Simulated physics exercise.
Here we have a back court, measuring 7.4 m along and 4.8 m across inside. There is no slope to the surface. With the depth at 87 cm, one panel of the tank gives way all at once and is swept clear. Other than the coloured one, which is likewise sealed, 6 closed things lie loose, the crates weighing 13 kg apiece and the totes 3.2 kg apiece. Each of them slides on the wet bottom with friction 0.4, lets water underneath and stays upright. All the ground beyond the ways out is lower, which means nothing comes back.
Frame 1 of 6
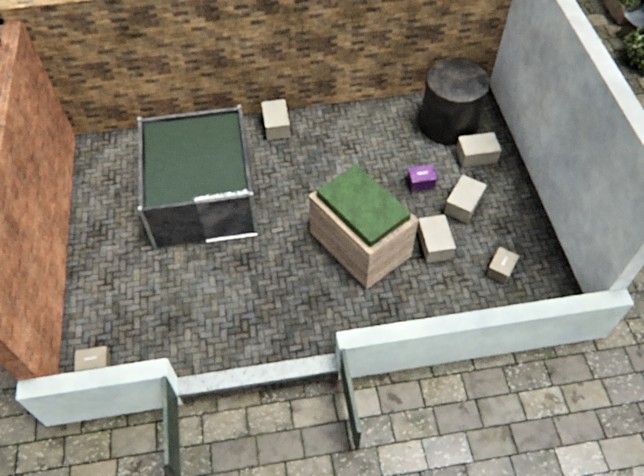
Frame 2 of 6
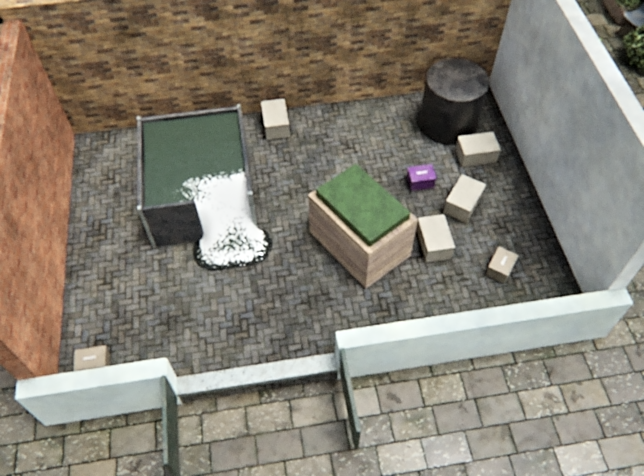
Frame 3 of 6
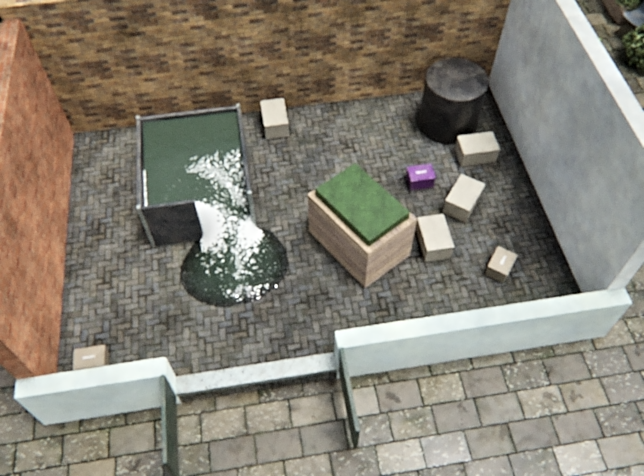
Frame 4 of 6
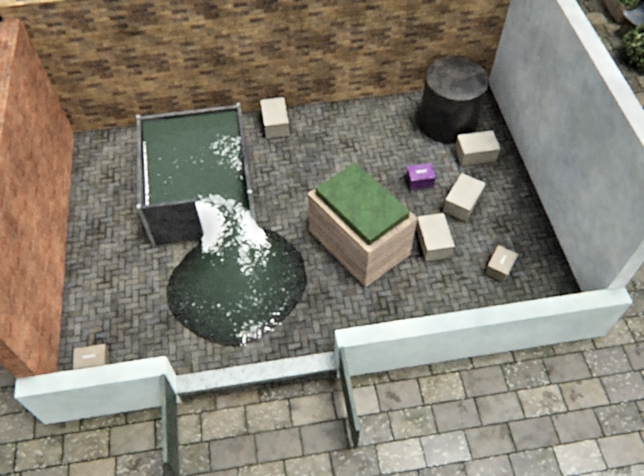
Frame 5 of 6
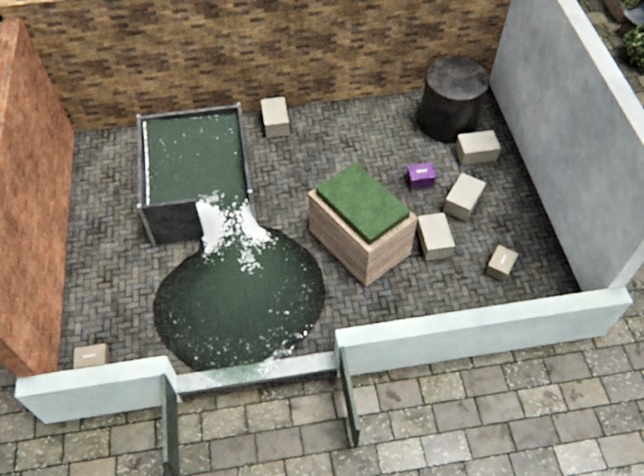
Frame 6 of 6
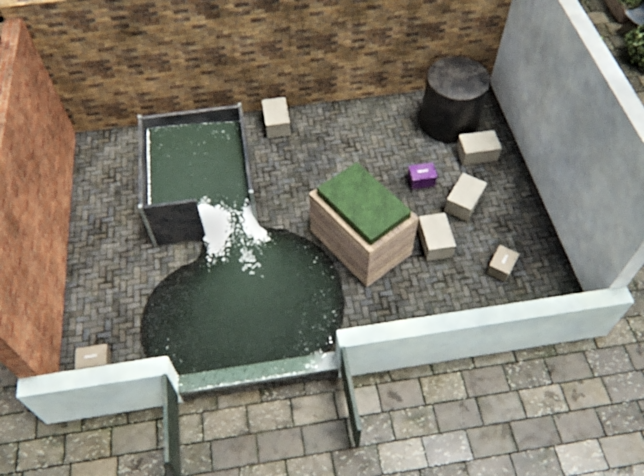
The footage shows dark green water pouring in a white, foaming rush from a square tank at the left of a walled, paved yard, spreading in a widening pool to the front opening while the purple box and pale blocks stay still.
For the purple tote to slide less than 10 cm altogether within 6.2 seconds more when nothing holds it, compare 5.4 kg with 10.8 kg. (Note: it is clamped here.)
Verdict: The lower weight is enough.
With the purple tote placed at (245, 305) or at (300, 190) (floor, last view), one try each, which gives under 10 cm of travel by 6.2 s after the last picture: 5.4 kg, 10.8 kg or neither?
Taking the two tries in order, both fall short and even the light one works.
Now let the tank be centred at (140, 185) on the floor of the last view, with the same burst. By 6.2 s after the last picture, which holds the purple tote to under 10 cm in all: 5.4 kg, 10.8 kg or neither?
In that case, simply put, the lighter one does it.
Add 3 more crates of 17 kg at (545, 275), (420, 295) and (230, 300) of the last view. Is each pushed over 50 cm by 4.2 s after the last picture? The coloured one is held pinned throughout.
Order as listed: Outside the limit, inside the limit, outside the limit.
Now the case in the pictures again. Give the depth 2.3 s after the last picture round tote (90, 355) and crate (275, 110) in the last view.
First about 2 cm, second about 0 cm.
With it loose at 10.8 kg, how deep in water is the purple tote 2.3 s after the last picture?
0 cm, roughly.
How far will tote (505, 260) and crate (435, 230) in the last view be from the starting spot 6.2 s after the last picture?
In that order: 350 cm, 0 cm.
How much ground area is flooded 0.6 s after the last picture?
That flooded area is roughly 10.0 m2.
Then, 0.6 s after the last picture the purple tote would be 0 cm from its start with 5.4 kg and 0 cm from its start with 10.8 kg; 0 cm of water round it then.
Then, 2.3 s after the last picture the purple tote would be 0 cm from its start with 5.4 kg and 0 cm from its start with 10.8 kg; 0 cm of water round it then.
Then, 4.2 s after the last picture the purple tote would be 0 cm from its start with 5.4 kg and 0 cm from its start with 10.8 kg; 0 cm of water round it then.
Then, 6.2 s after the last picture the purple tote would be 0 cm from its start with 5.4 kg and 0 cm from its start with 10.8 kg; 2 cm of water round it then.
